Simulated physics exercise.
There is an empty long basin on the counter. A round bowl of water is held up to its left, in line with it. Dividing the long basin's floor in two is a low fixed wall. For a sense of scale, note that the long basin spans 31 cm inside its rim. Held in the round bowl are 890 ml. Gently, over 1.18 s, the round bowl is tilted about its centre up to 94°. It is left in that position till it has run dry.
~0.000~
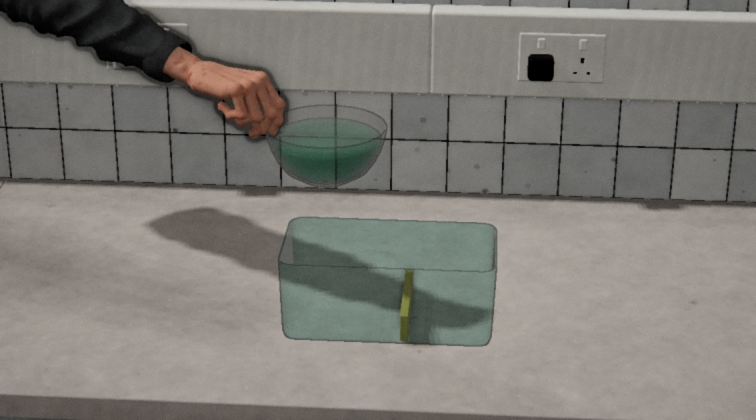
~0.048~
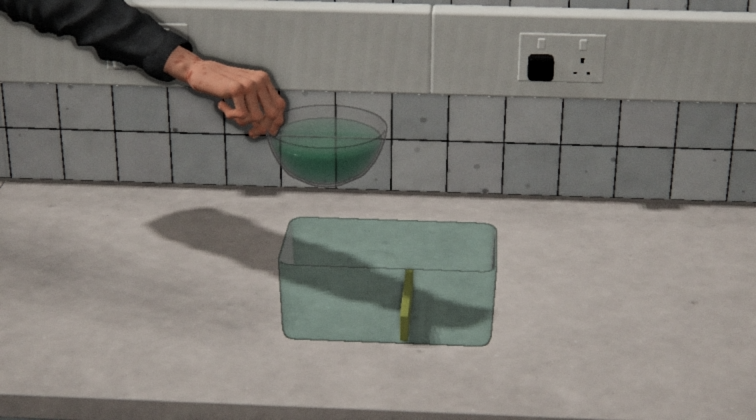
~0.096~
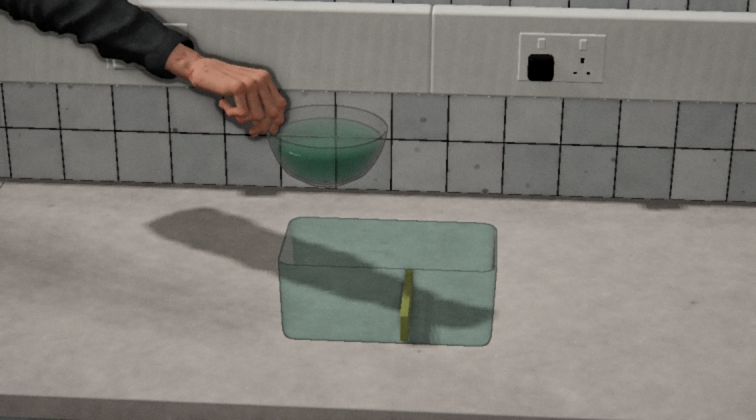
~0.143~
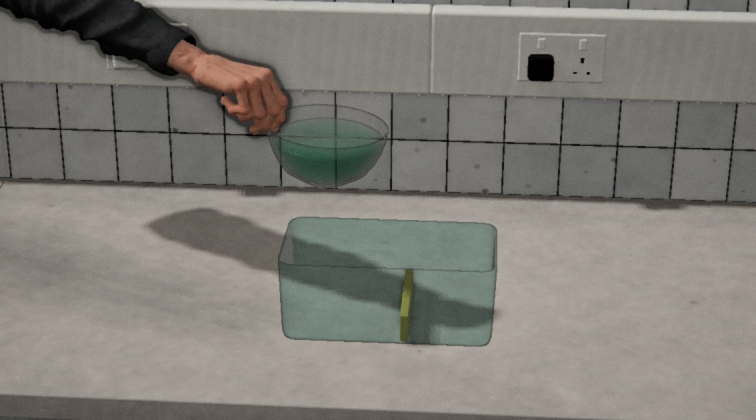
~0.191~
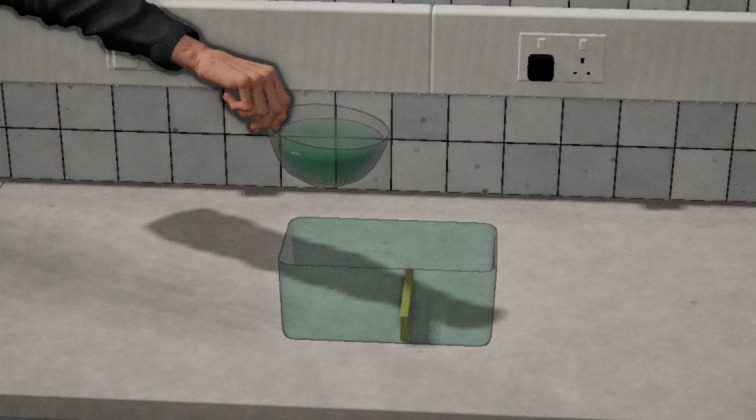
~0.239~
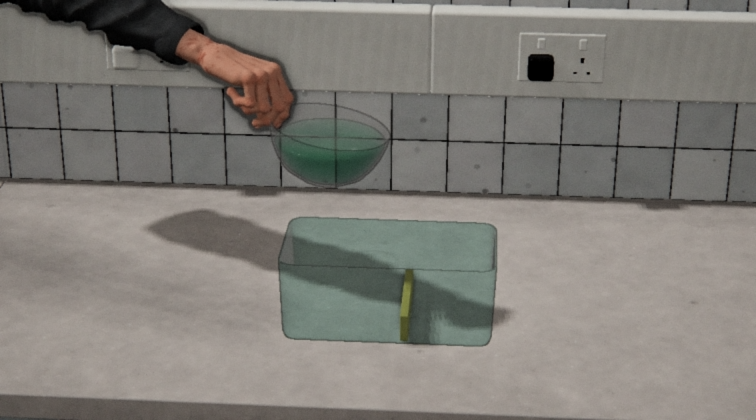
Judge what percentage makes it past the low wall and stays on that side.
Some 78 per cent makes it over and stays.
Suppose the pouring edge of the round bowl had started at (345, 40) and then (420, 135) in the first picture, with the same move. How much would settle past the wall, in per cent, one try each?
60 per cent first, 80 per cent second.
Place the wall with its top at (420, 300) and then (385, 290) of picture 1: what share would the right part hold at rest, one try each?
Result: 55 per cent, then 90 per cent.
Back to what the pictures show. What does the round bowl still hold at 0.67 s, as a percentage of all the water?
About 56 percent.
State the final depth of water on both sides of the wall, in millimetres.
6 mm left, 38 mm right.
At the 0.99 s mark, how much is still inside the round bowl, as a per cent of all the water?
6 per cent or thereabouts.
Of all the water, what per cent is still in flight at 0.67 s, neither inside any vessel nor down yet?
Some 32 % is the figure.
After 0.67 s the tilt is 57° and 55 per cent is still to pour, 1 is left of the wall and 12 right of it.
After 0.99 s the tilt is 88° and 6 per cent is still to pour, 8 is left of the wall and 76 right of it.
After 1.32 s the tilt is 94° and 0 per cent is still to pour, 19 is left of the wall and 81 right of it.
After 1.68 s the tilt is 94° and 0 per cent is still to pour, 21 is left of the wall and 79 right of it.
In the end 21 per cent lies left of the wall, 78 right of it and 0 outside.
